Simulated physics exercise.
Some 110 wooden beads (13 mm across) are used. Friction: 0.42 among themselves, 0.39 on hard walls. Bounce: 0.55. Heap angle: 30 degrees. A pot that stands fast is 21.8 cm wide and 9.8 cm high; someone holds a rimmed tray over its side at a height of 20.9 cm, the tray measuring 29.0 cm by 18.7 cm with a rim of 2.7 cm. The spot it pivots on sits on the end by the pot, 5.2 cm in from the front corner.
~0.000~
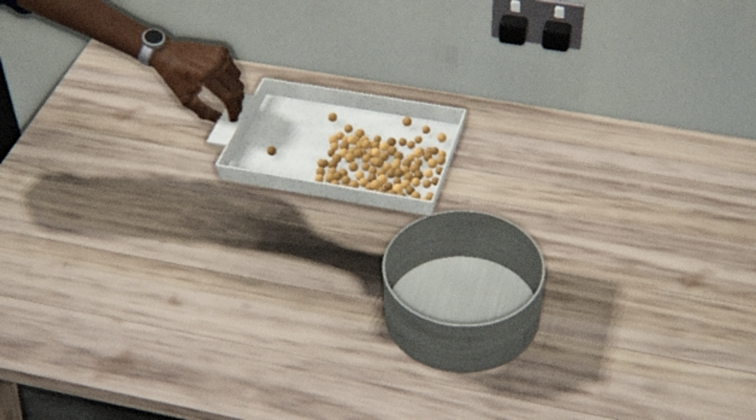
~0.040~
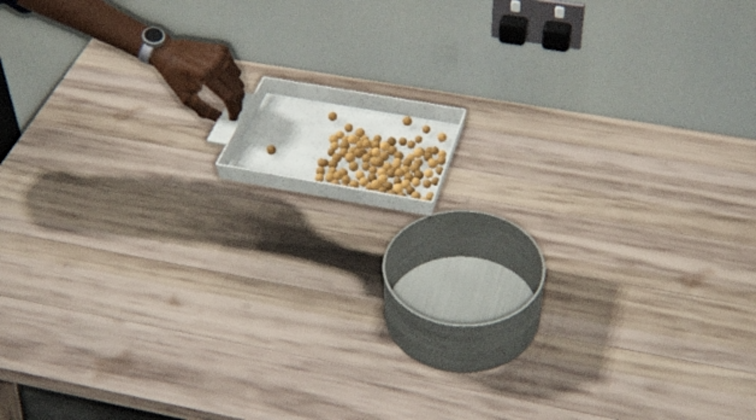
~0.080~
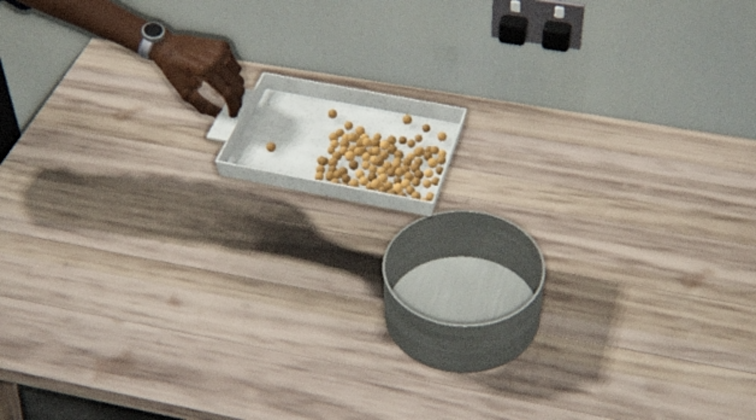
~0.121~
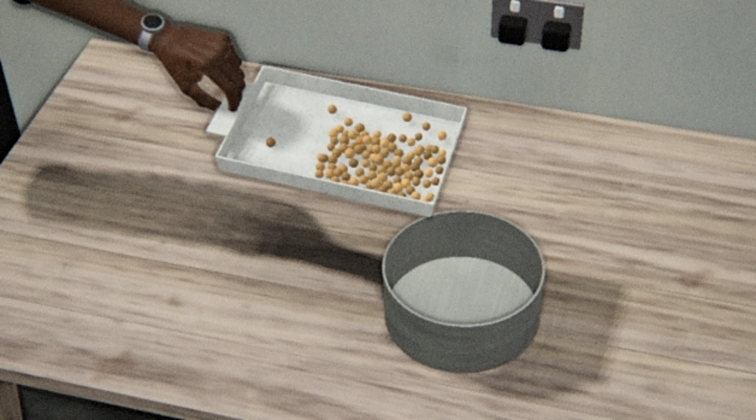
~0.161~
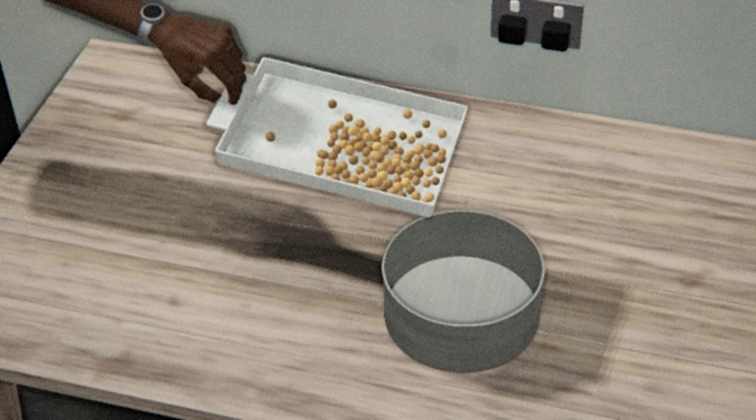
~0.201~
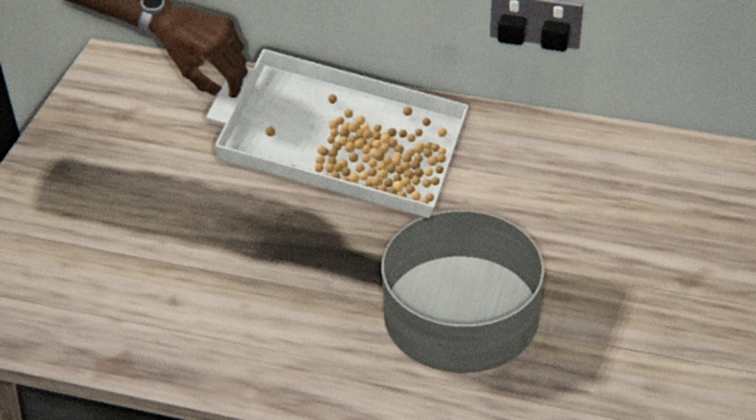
A shallow pale tray, scattered with small wooden beads mostly toward its right end, sits level at first beside a round grey pot. A hand wearing a watch grips the tab at its left and raises that end slightly, slanting the tray down toward the pot, while the beads barely shift.
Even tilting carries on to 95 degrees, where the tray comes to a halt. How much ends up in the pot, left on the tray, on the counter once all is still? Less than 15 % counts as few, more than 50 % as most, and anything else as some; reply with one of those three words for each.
Here it is: Pot: Most, tray: Few, counter: Few.
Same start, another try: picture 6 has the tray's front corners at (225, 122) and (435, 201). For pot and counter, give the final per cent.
In the pot: 60 per cent; on the counter: 40 per cent.
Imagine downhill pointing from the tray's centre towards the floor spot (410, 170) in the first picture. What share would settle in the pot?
My best guess is some 95 per cent.
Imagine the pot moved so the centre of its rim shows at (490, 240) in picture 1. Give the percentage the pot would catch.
Something like 75 per cent would settle in it.
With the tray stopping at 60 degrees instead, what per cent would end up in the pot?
It would land at about 0 percent.
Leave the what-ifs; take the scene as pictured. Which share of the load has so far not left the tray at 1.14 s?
100%, roughly.
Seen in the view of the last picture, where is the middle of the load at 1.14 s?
The middle of the load should be at about (424, 162) by then.
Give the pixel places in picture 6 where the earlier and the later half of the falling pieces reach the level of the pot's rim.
At roughly (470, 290) first, later on at (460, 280).
Then, at 0.77 s, tilt 50 degrees; the tray holds 100 %, the pot 0 %.
Then, at 1.14 s, tilt 77 degrees; the tray holds 100 %, the pot 0 %.
After 1.61 s, tilt 95 degrees; the tray holds 30 %, the pot 45 %.
In the end, at 3.2 s, pot 100 %, tray 0 %, counter 0 %.
